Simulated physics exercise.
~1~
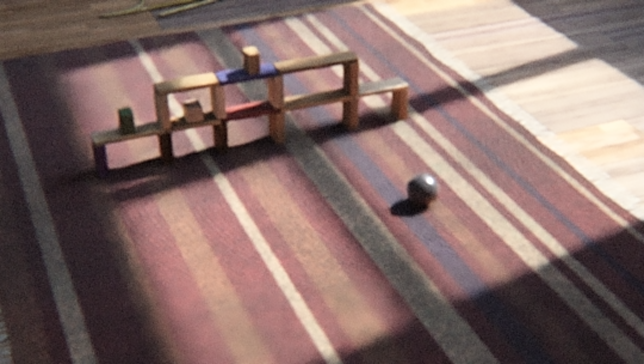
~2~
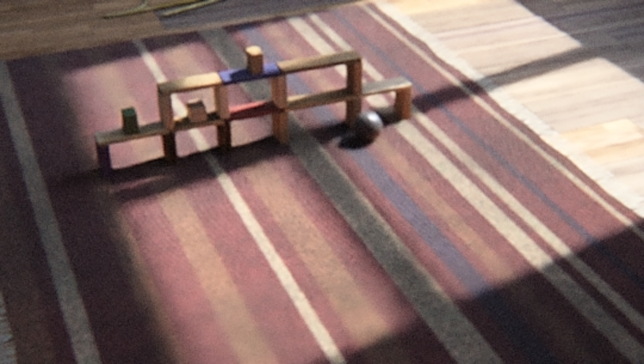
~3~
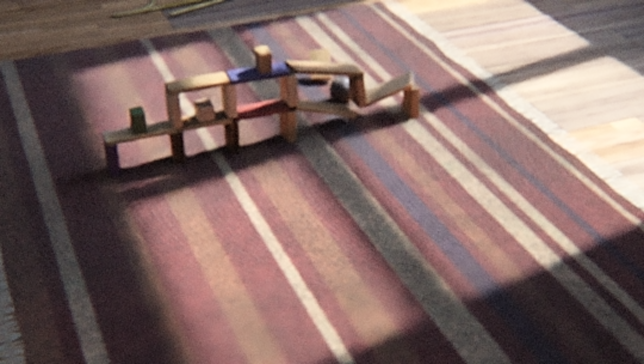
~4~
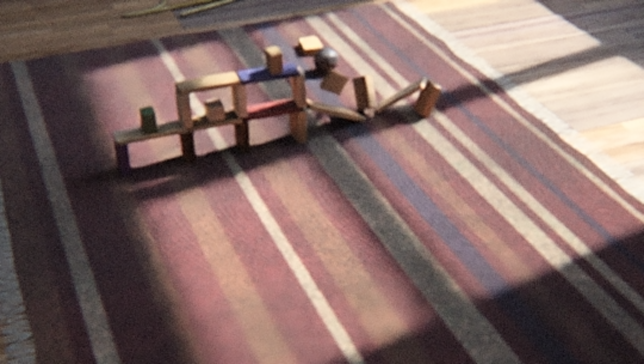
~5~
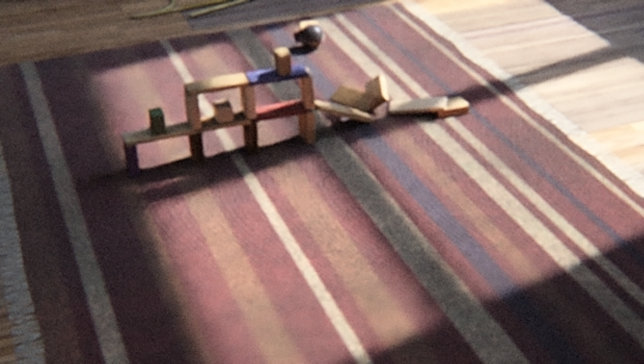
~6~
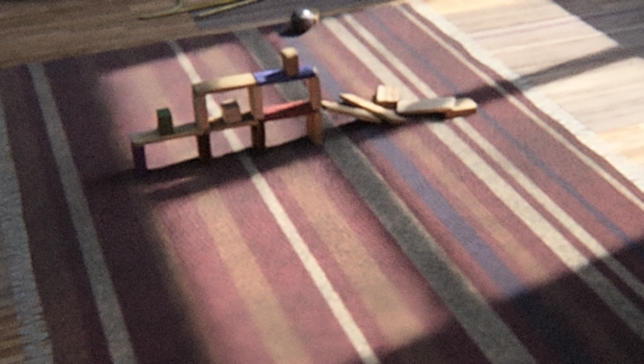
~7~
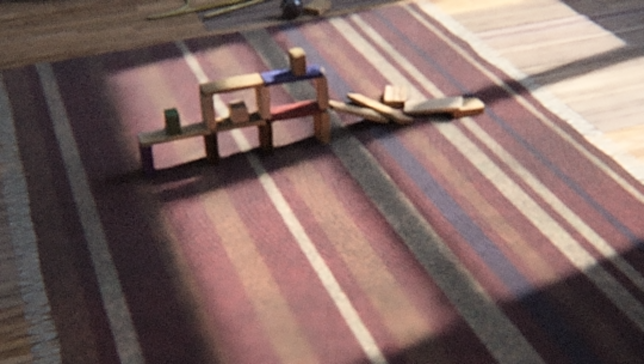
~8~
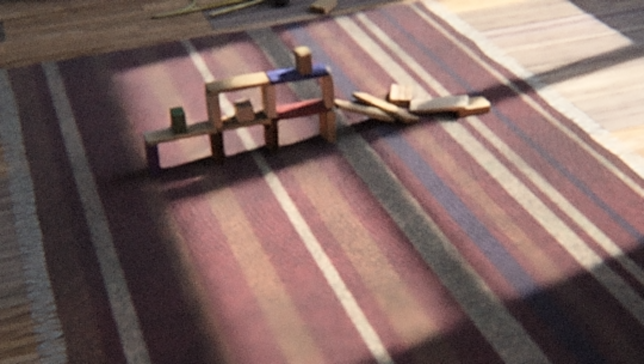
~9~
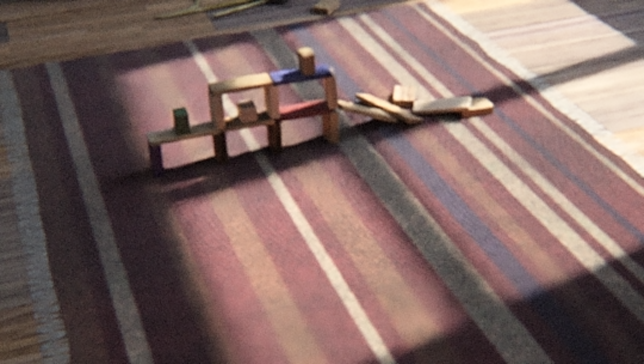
The clip opens on a two-storey structure of small wooden posts and planks standing on a striped rug, with a dark ball in front and to the right. The ball rolls up and left into the right-hand part of the structure. It pushes through, and the posts there lean and tip while the planks above them drop. The ball carries on out the back and rolls away past the rug's far edge, leaving view. The right end lies in a low heap, while the left part still stands, its blue plank, red plank and green block in place.
